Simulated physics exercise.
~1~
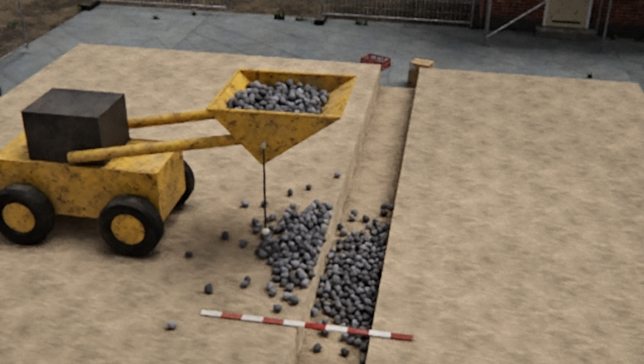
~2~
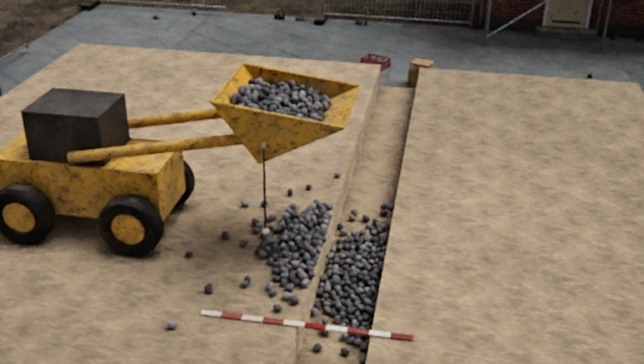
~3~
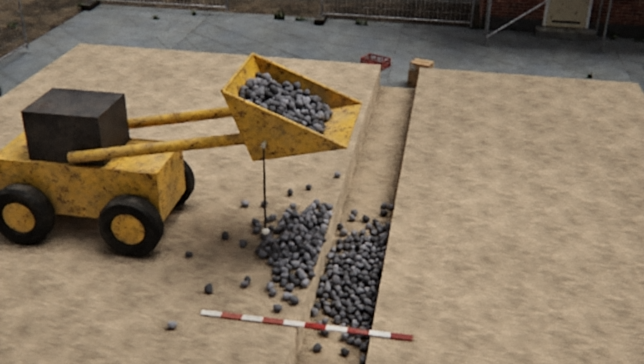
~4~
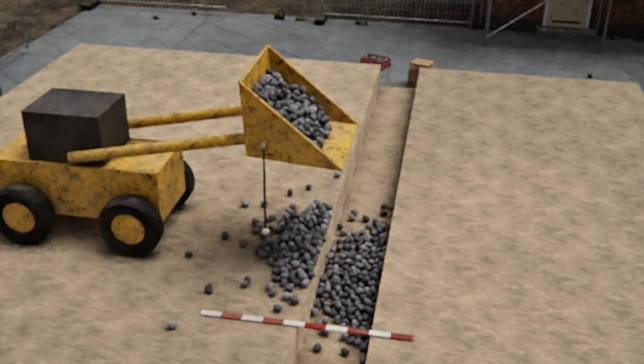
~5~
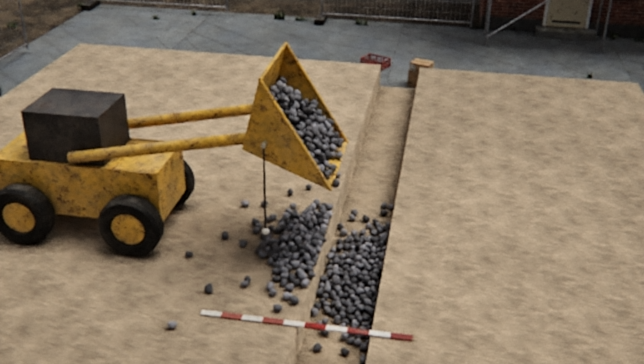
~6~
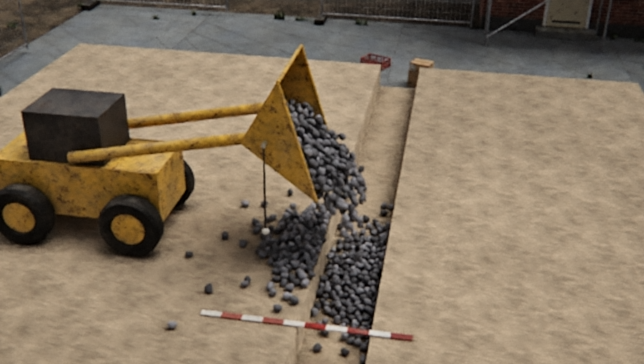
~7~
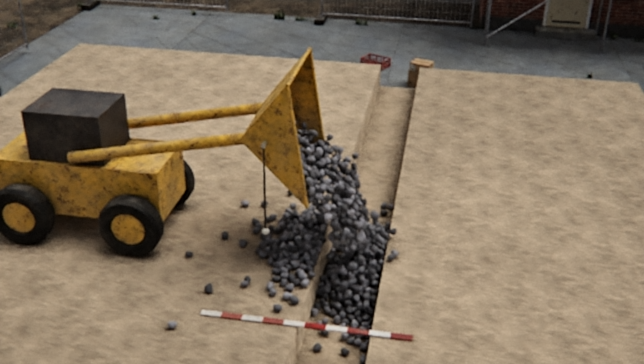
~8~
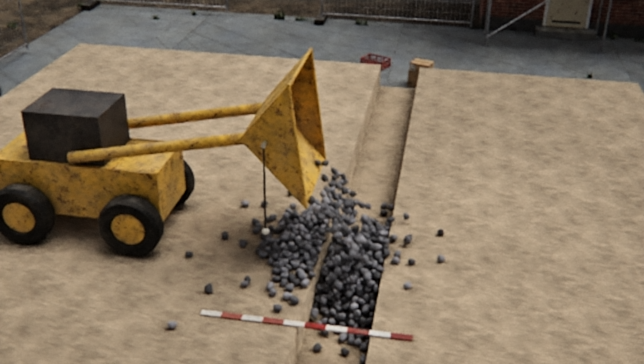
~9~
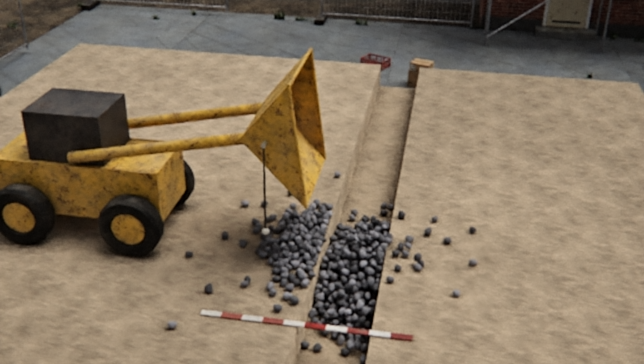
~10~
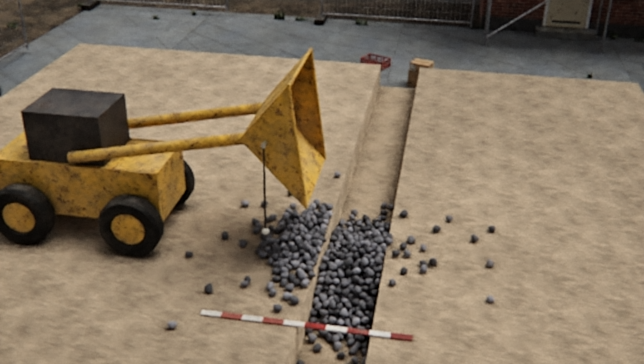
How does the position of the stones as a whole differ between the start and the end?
At the start many of the stones are held up in the bucket above the earlier heap, while at the end they all lie lower and further right, mostly in the trench, with some on the ground at either side.
On a flat stretch of sandy ground cut by a narrow trench, a yellow loader stands at the left, its raised bucket full of grey stones. An earlier heap already lies below, partly on the near edge and partly in the trench. The bucket tips forward, slowly at first, while its load stays in place. As it steepens, the stones slide over the lip and pour down mostly into the trench. A few scatter onto the ground on the right. The bucket stops, steeply tilted and empty, and the stones settle with the trench noticeably fuller.
